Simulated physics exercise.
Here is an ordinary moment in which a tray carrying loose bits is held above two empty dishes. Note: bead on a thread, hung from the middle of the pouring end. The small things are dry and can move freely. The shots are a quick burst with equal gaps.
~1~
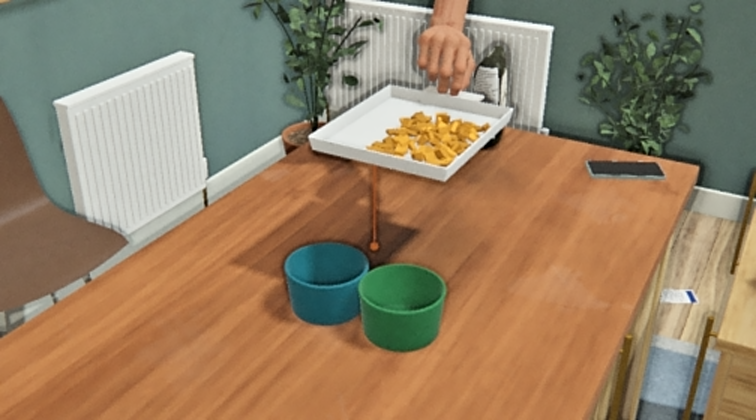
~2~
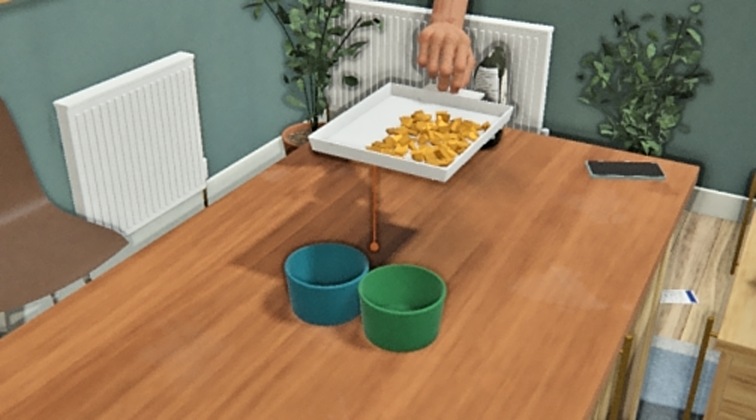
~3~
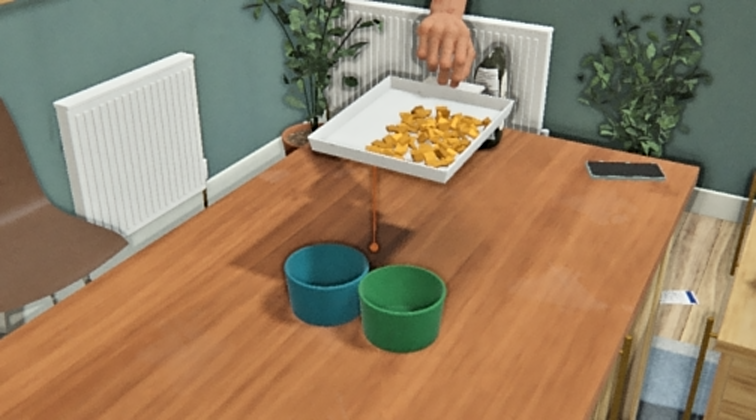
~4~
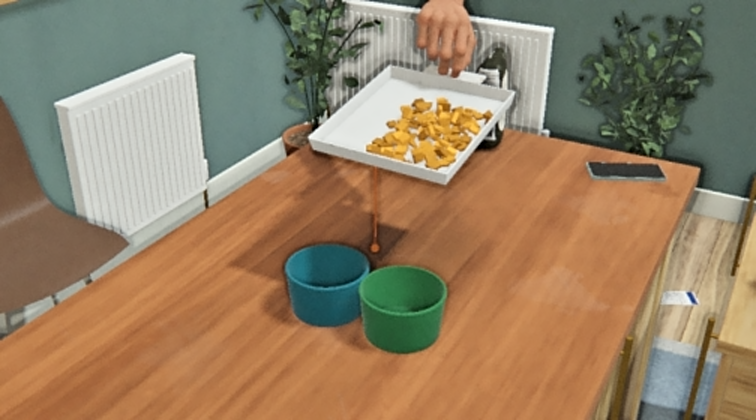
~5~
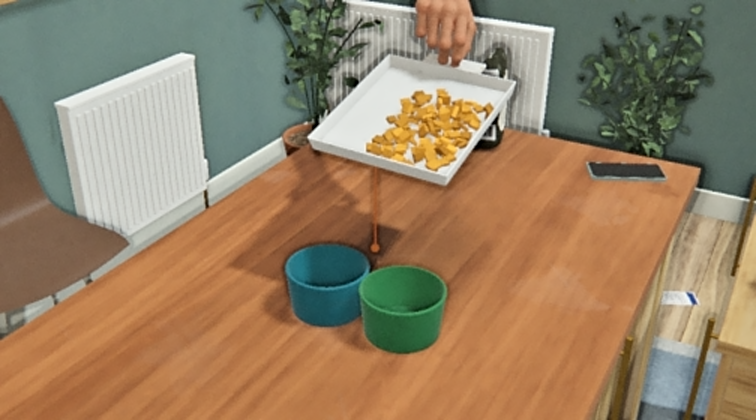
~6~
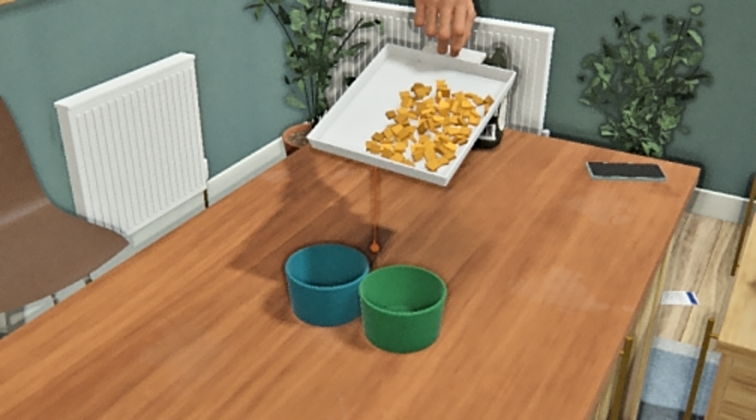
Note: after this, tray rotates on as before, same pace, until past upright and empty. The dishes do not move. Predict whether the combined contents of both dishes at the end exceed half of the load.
I expect the catch to be a majority.
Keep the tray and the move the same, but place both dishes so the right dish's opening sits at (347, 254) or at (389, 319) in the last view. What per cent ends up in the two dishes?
10 %, 20 %.
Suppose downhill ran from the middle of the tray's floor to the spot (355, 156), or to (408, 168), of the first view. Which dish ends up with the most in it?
Leftward dish at the first place, Rightward dish at the second.
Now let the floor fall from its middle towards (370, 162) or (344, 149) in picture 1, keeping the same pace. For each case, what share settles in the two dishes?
About 90 %, then 50 %.
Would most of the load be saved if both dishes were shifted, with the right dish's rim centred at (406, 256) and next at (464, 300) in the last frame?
Taking them in turn, it's short of half and then beyond half.
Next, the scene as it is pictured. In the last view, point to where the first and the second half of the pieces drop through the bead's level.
First roughly (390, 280), then roughly (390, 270).
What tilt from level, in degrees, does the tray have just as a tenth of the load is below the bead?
That happens at around 90°.
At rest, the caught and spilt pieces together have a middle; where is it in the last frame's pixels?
Around (394, 322), give or take.
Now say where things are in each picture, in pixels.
The first frame shows corners of the pouring end near (313, 136) and (445, 167), level; middle of the load near (434, 139), small crackers; left dish near (305, 301); right dish near (382, 326); bead on its thread near (374, 246).
The second frame shows corners of the pouring end near (313, 136) and (445, 168), level; middle of the load near (434, 139).
The third frame shows corners of the pouring end near (312, 137) and (445, 169), tipped barely, lowest at the right corner; middle of the load near (434, 136).
The fourth frame shows corners of the pouring end near (312, 137) and (445, 171), tipped a little, lowest at the right corner; middle of the load near (435, 133).
The fifth frame shows corners of the pouring end near (312, 137) and (445, 173), tipped a little, lowest at the right corner; middle of the load near (435, 128).
The sixth frame shows corners of the pouring end near (311, 136) and (445, 175), tipped clearly, lowest at the right corner; middle of the load near (434, 124); left dish near (306, 302); right dish near (382, 328).
Shortly afterwards, tray tipped steeply; the whole lot on the tray.
Next, tray tipped past a quarter turn; a little on the tray; near half in the right dish; a little in the left dish; a little outside both; near a quarter in the air.
Some moments later, tray tipped past a quarter turn; the bulk in the right dish; near a quarter in the left dish; a little outside both.
In the end, tray tipped past a quarter turn; the bulk in the right dish; near a quarter in the left dish; a little outside both.
